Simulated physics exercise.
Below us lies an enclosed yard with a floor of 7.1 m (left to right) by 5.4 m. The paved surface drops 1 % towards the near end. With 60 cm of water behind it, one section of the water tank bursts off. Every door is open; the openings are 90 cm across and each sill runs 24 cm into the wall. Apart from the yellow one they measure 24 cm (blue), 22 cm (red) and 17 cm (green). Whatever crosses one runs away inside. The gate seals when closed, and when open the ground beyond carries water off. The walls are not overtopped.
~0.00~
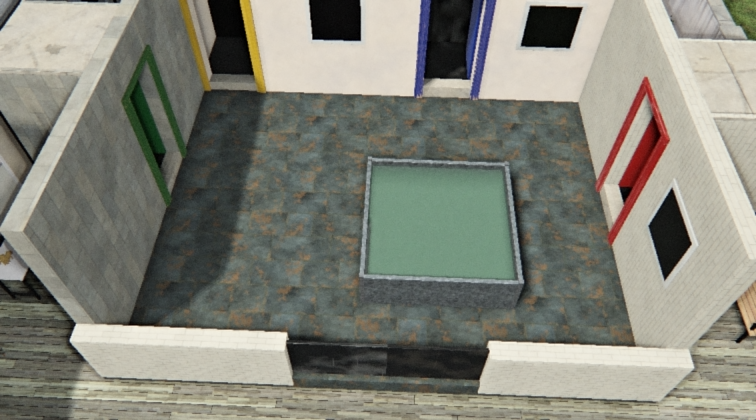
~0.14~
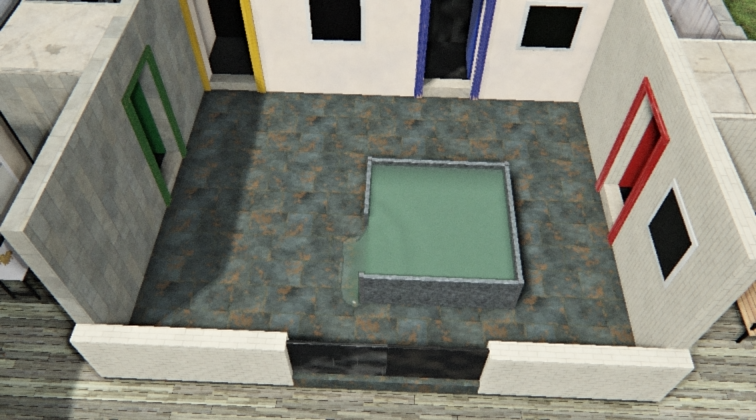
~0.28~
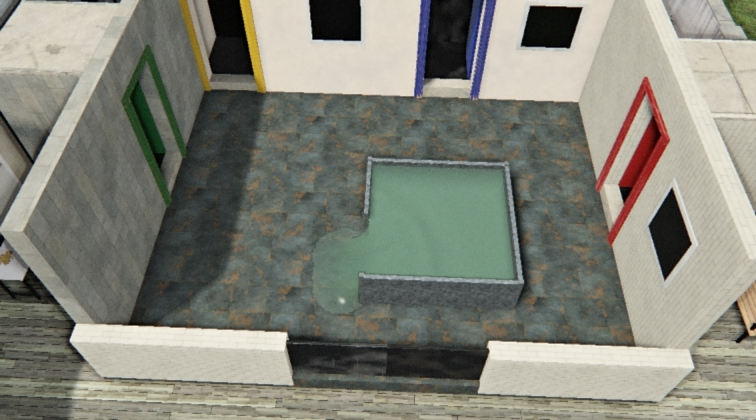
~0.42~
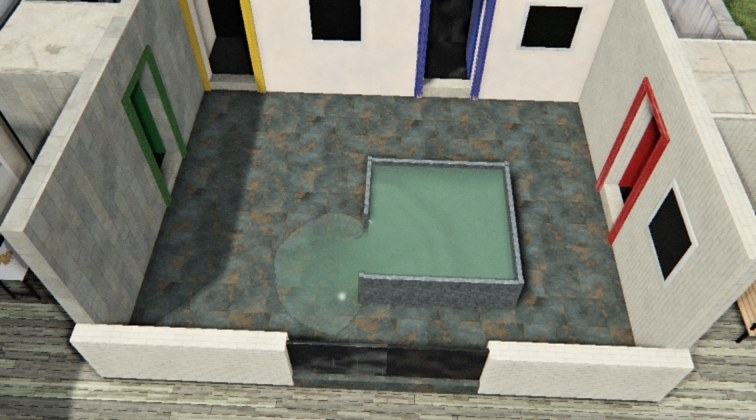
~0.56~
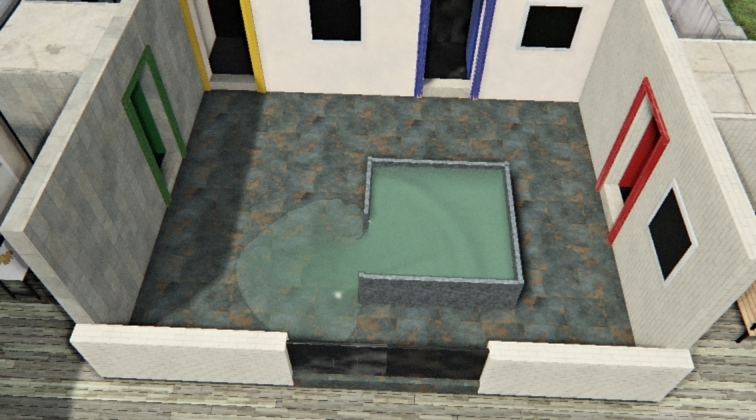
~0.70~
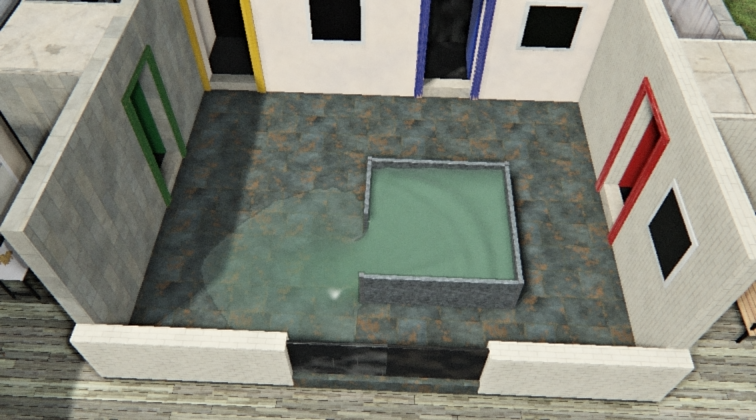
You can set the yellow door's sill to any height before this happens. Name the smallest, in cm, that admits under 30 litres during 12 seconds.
Close to 14 cm is just enough.
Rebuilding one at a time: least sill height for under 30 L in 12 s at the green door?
About 10.0 cm at green.
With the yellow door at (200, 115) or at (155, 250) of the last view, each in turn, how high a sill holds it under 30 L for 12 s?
About 11.0 and 20 cm.
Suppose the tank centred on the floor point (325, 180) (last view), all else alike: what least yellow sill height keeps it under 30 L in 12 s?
About 14.0 cm.
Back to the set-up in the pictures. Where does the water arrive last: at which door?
The red one.
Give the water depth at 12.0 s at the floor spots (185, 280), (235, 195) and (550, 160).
In that order: 8, 8 and 10 cm.
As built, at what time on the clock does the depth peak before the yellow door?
Around 4.5 s.
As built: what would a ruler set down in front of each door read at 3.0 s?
In cm: Yellow 4, blue 0, red 0, green 16.
After 1.4 s water covers 25 % of the floor, deepest (33 cm) near (351, 282); it has not reached the yellow door.
After 3.0 s water covers 35 % of the floor, deepest (32 cm) near (202, 344); 4 cm at the yellow door, 0 litres in over its 18 cm sill.
After 12.0 s water covers 95 % of the floor, deepest (15 cm) near (504, 370); 7 cm at the yellow door, 4 litres in over its 18 cm sill.
At the yellow door as built, the water arrived by 3.0 s and peaked near 21 cm at 4.6 s.
With a sill of 12 cm, 53 litres would have come in within the 12 s; with 16.5 cm, 10 litres. So under 30 litres takes about 14 cm.
